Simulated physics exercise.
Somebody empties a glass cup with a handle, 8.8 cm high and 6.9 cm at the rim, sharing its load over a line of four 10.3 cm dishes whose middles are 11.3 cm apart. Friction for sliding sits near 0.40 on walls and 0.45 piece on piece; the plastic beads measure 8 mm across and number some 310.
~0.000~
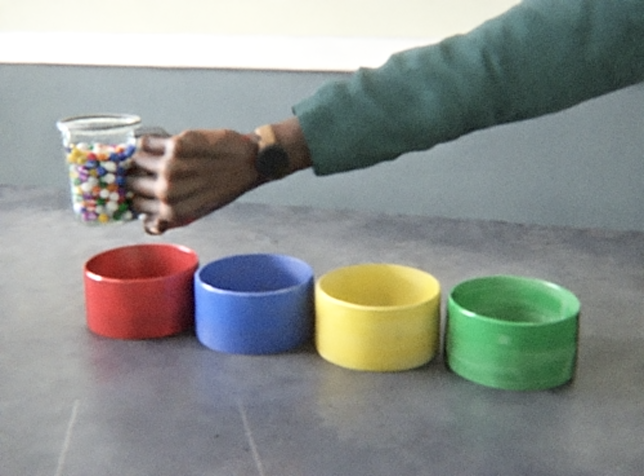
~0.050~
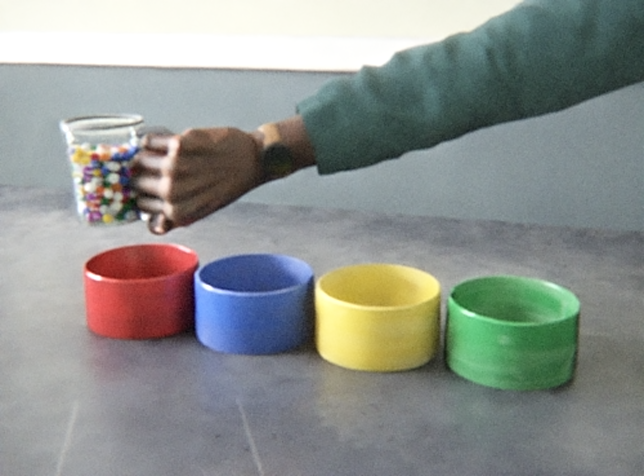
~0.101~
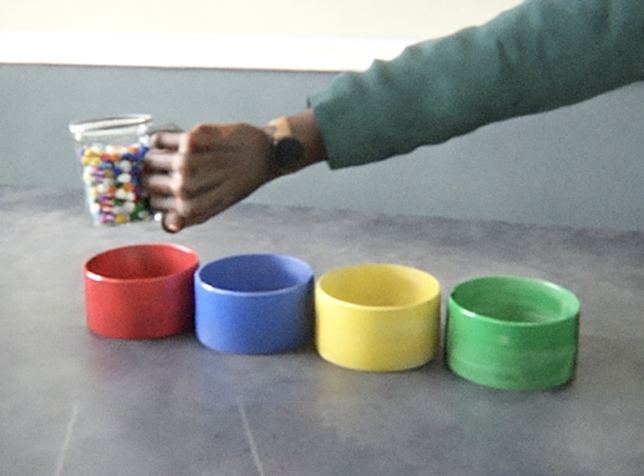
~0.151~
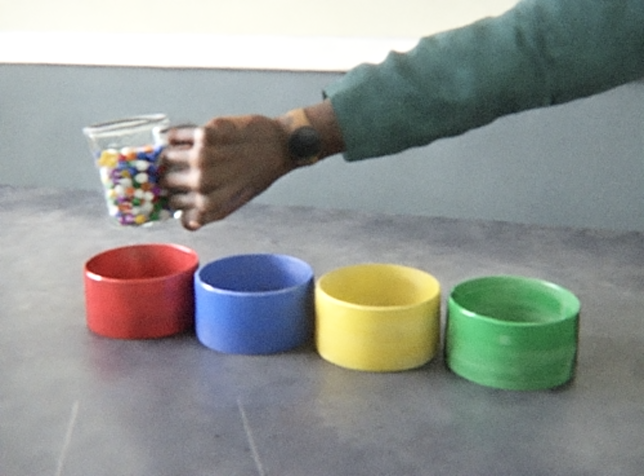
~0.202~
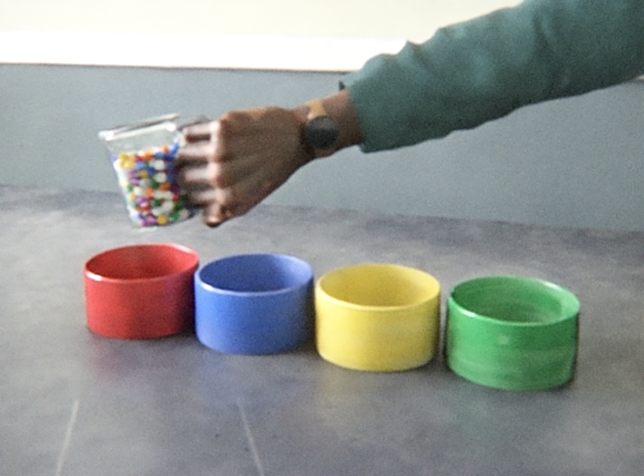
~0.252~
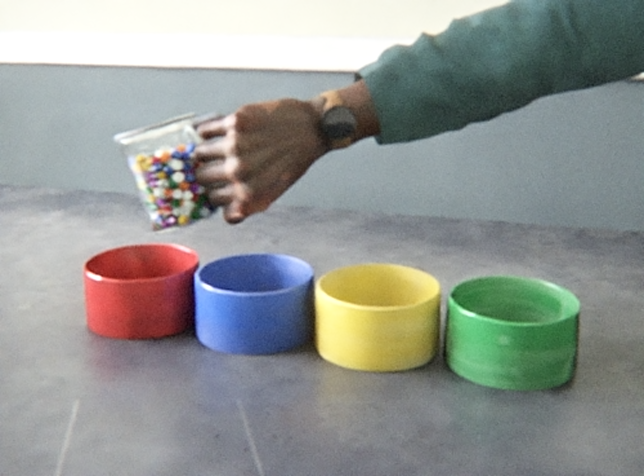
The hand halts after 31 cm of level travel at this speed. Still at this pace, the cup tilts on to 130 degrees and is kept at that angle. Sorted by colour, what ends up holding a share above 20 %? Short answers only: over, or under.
Red: Gets a fifth at most; blue: Gets a fifth at most; green: Gets a fifth at most; yellow: Gets more than a fifth; counter: Gets a fifth at most.
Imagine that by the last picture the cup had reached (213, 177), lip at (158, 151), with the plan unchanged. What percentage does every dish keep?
It'd finish with red at 0, blue at 0, green at 0 and yellow at 100.
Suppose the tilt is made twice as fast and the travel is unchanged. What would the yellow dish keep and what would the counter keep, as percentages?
In that case you'd see yellow at 80 and the counter at 0.
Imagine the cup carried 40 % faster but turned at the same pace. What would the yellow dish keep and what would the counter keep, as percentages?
Then the yellow dish gets 100 and the counter 0.
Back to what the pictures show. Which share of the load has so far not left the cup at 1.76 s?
0 %.
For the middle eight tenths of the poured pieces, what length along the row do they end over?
I'd estimate close to 6 cm.
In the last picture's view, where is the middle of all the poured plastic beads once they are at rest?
Look around (370, 321) in the last picture.
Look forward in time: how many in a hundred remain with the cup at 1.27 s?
About 90 per cent.
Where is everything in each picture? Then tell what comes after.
In the first picture, cup at (104, 170), tilt 0 degrees, lip at (67, 120), moved 0.0 cm; middle of the pieces at (104, 182); red dish at (142, 262); blue dish at (255, 273); yellow dish at (378, 285); green dish at (513, 299).
In the second picture, cup at (108, 170), tilt 1 degrees, lip at (69, 121), moved 0.4 cm; middle of the pieces at (107, 182).
In the third picture, cup at (119, 171), tilt 4 degrees, lip at (78, 123), moved 1.5 cm; middle of the pieces at (119, 183).
In the fourth picture, cup at (136, 172), tilt 8 degrees, lip at (92, 127), moved 3.2 cm; middle of the pieces at (136, 184).
In the fifth picture, cup at (154, 173), tilt 12 degrees, lip at (108, 131), moved 5.0 cm; middle of the pieces at (155, 185).
In the sixth picture, cup at (171, 174), tilt 17 degrees, lip at (123, 136), moved 6.7 cm; middle of the pieces at (174, 186); red dish at (142, 262); blue dish at (255, 273); yellow dish at (378, 285); green dish at (513, 299). The cup turns about 85 degrees a second and travels 35 cm a second.
Then, at 0.86 s, tilt 70 degrees; cup holds 100 %.
After 1.27 s, tilt 106 degrees; cup holds 90 %, yellow 10 %.
After 1.76 s, tilt 130 degrees; cup holds 0 %, yellow 100 %.
At rest (2.1 s), red 0 %, blue 0 %, green 0 %, yellow 100 %, counter 0 %.
